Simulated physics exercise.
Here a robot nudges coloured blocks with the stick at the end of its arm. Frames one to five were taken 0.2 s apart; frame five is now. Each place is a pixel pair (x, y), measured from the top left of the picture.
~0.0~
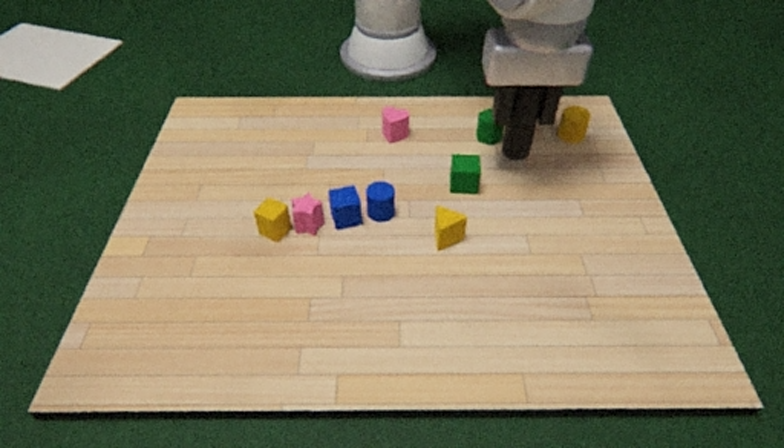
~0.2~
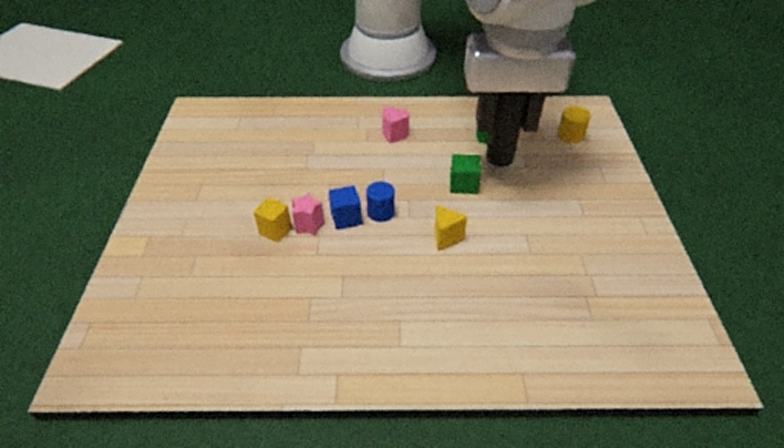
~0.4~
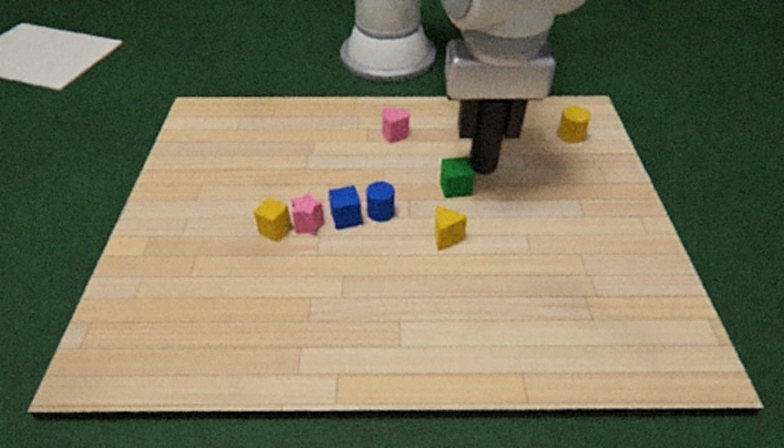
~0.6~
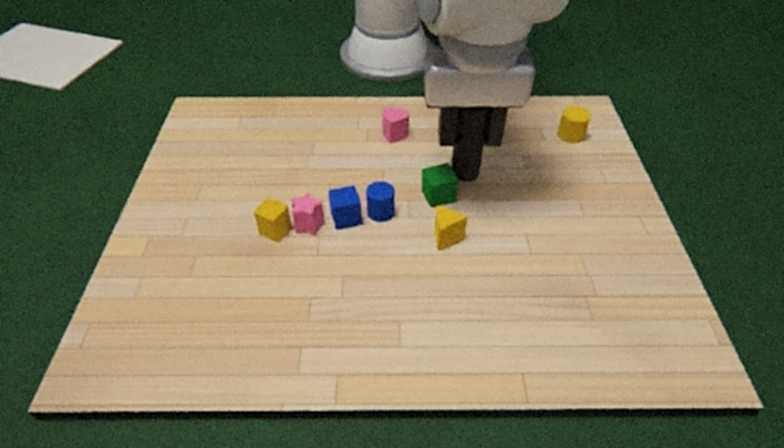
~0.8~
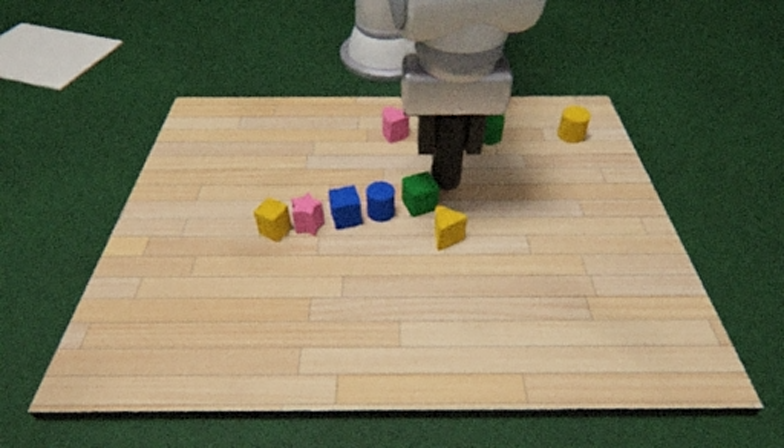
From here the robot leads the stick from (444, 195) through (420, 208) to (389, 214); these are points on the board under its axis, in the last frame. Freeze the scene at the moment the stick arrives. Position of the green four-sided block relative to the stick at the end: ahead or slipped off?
In front, I predict.
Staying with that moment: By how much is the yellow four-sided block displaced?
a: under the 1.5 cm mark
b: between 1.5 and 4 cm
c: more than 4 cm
Answer: B.
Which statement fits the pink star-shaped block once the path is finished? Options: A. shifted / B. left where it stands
I'll go with A - shifted.
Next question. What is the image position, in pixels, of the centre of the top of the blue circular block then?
Near (330, 206).
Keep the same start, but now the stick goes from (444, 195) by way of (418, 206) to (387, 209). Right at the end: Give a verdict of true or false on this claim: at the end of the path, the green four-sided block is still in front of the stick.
This is true.
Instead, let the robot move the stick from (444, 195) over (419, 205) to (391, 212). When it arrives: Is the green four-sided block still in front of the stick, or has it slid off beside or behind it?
It stays ahead.
The first path, step by step. Halfway along, stick (420, 195); pink star-shaped block (302, 204); blue four-sided block (332, 198); blue circular block (361, 195); green four-sided block (391, 194).
At the end, stick (389, 200); yellow four-sided block (242, 212); pink star-shaped block (269, 205); blue four-sided block (301, 203), turned 35° clockwise; blue circular block (330, 206); green four-sided block (362, 202).
